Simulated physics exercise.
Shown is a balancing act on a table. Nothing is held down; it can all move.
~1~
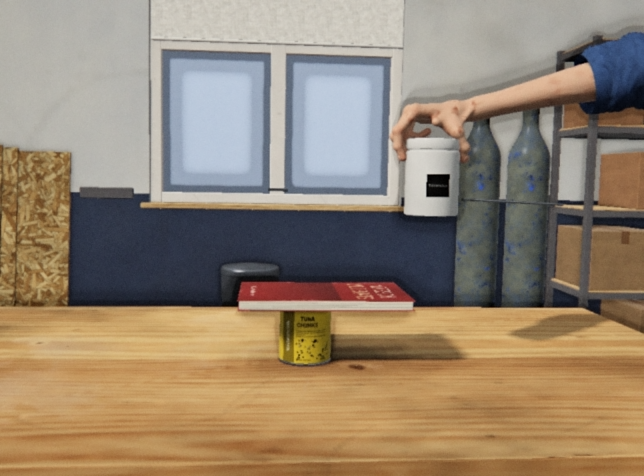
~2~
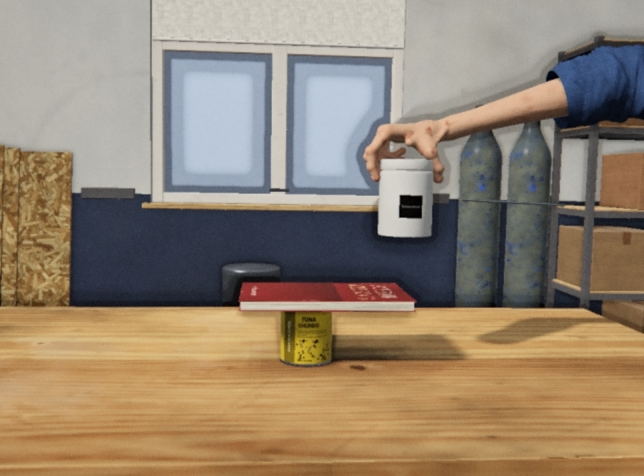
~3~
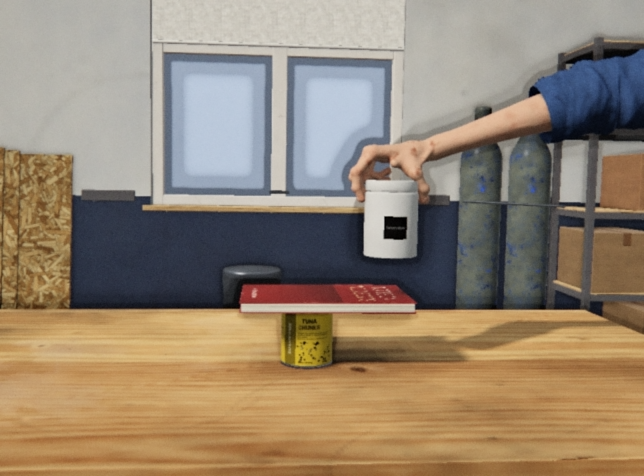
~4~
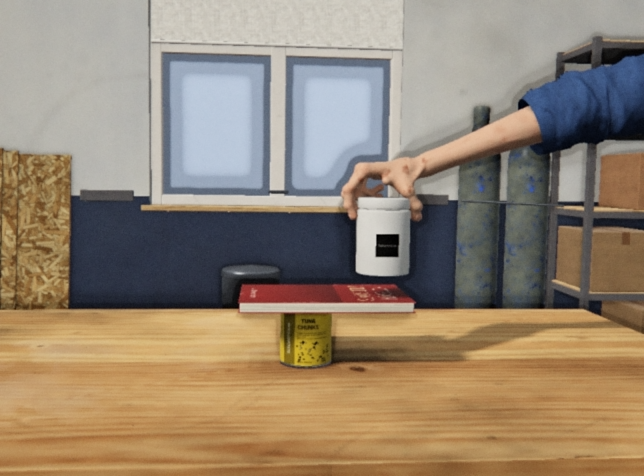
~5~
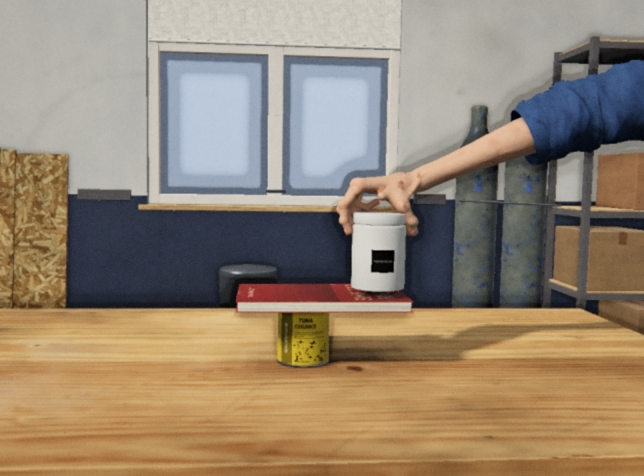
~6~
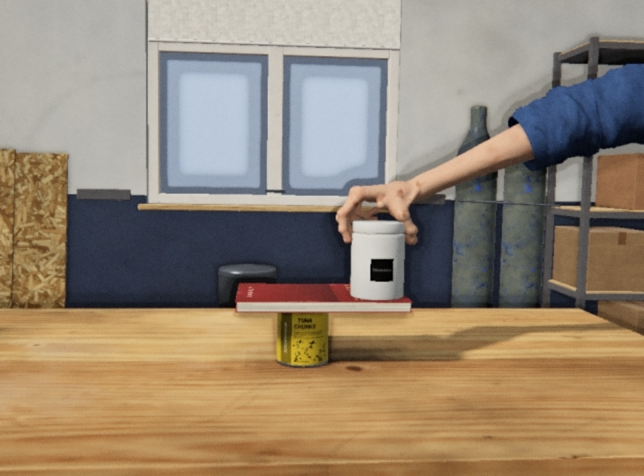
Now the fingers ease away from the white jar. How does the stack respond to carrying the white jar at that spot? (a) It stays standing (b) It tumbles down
Answer: B.
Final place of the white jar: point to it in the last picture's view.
Look around (441, 339) in the final frame.
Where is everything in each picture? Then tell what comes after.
In the first frame, on its way; white jar (432, 177); red book (323, 296).
In the second frame, on its way; white jar (405, 197); red book (324, 296).
In the third frame, on its way; white jar (391, 218); red book (324, 298).
In the fourth frame, on its way; white jar (383, 235); red book (323, 298).
In the fifth frame, on its way; white jar (379, 250); red book (321, 297).
In the sixth frame, in place under the hand; white jar (378, 259); red book (320, 297).
Then, 0.30 s later than the last frame, white jar now fallen; red book tilted by 31°.
Then, 0.40 s later than the last frame, red book tilted by 57°.
Then, 0.50 s later than the last frame, red book tilted by 54°.
Then, 1.40 s later than the last frame, red book tilted by 41°.
When it is over, fallen, white jar; lying over in the stack, red book; yellow tin as before. End places, in pixels of the last picture, white jar near (441, 339). The stack gives way.
